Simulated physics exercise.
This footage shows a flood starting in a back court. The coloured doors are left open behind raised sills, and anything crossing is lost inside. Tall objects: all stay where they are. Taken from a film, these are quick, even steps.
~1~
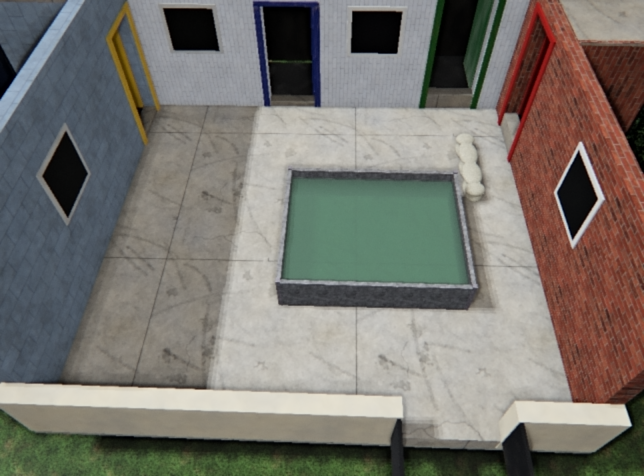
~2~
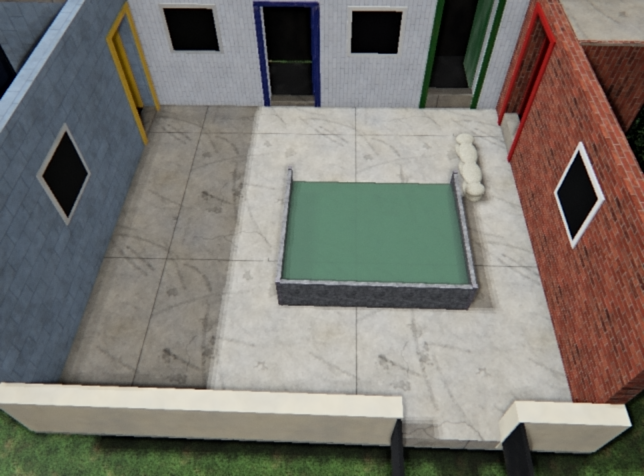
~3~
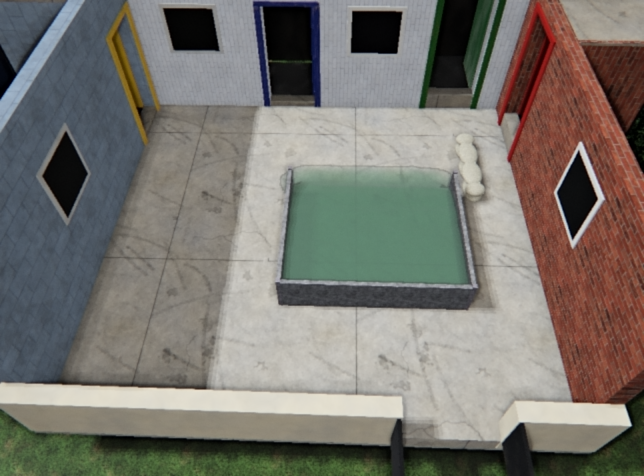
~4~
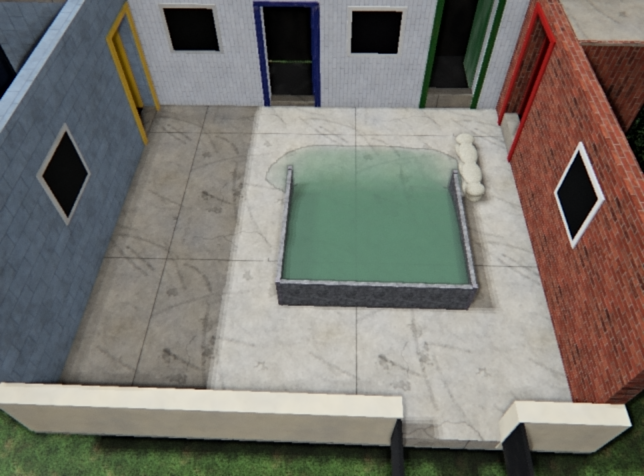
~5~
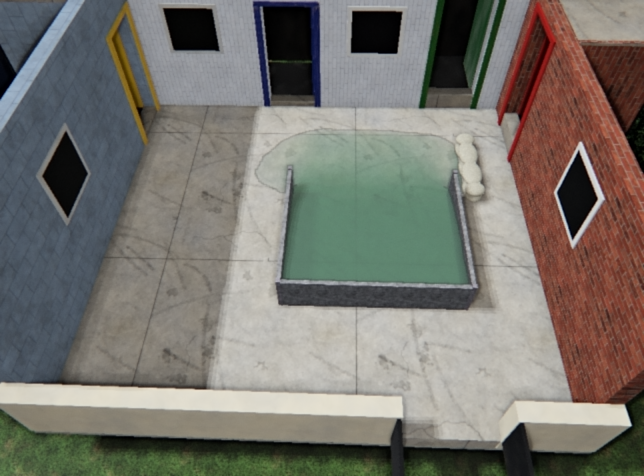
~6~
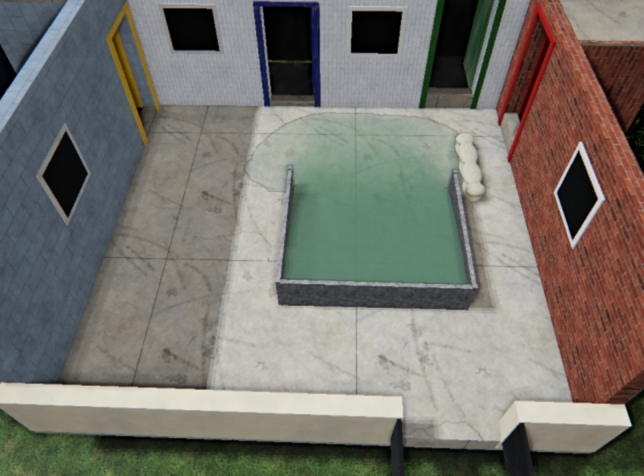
The clip opens on a courtyard with coloured doorways, where a rectangular open tank of green water sits whole and still. The tank's far side disappears, leaving a gap, and then the water pours out through it, spreading across the pale floor in a widening, rounded sheet toward the back wall.
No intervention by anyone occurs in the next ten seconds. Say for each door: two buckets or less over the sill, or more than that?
The yellow door is going to allow over two buckets; the red door is going to allow two buckets or less; the blue door is going to allow over two buckets; the green door is going to allow two buckets or less.
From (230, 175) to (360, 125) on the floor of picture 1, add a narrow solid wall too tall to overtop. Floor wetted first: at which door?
The green door is first.
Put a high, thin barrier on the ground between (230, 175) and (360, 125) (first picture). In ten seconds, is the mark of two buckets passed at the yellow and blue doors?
I'd expect the yellow door stays within the limit while the blue door stays within the limit.
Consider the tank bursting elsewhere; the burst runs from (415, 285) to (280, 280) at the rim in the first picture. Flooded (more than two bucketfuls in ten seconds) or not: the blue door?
I'd say the blue door stays shy of the line.
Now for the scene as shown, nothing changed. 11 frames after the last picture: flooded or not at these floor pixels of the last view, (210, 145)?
It'll be soaked.
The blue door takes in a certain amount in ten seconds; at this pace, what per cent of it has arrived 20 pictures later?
Share by then: 85 in a hundred.
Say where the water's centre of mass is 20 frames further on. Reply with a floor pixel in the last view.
The water's middle lies around (351, 162).
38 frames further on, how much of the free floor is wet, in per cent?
Share estimate: About 75 per cent.
A moment on, water covers 25 % of the floor; the yellow door not reached, the red door not reached, the blue door under two buckets in, the green door wet at the sill, nothing in.
Next, water covers 30 % of the floor; the yellow door not reached, the red door wet at the sill, nothing in, the blue door over two buckets in, the green door wet at the sill, nothing in.
Then, water covers 40 % of the floor; the yellow door over two buckets in, the red door wet at the sill, nothing in, the blue door far over two buckets in, the green door wet at the sill, nothing in.
Later, water covers 75 % of the floor; the yellow door far over two buckets in, the red door wet at the sill, nothing in, the blue door far over two buckets in, the green door wet at the sill, nothing in.
In the end, water covers 90 % of the floor; the yellow door far over two buckets in, the red door wet at the sill, nothing in, the blue door far over two buckets in, the green door wet at the sill, nothing in.
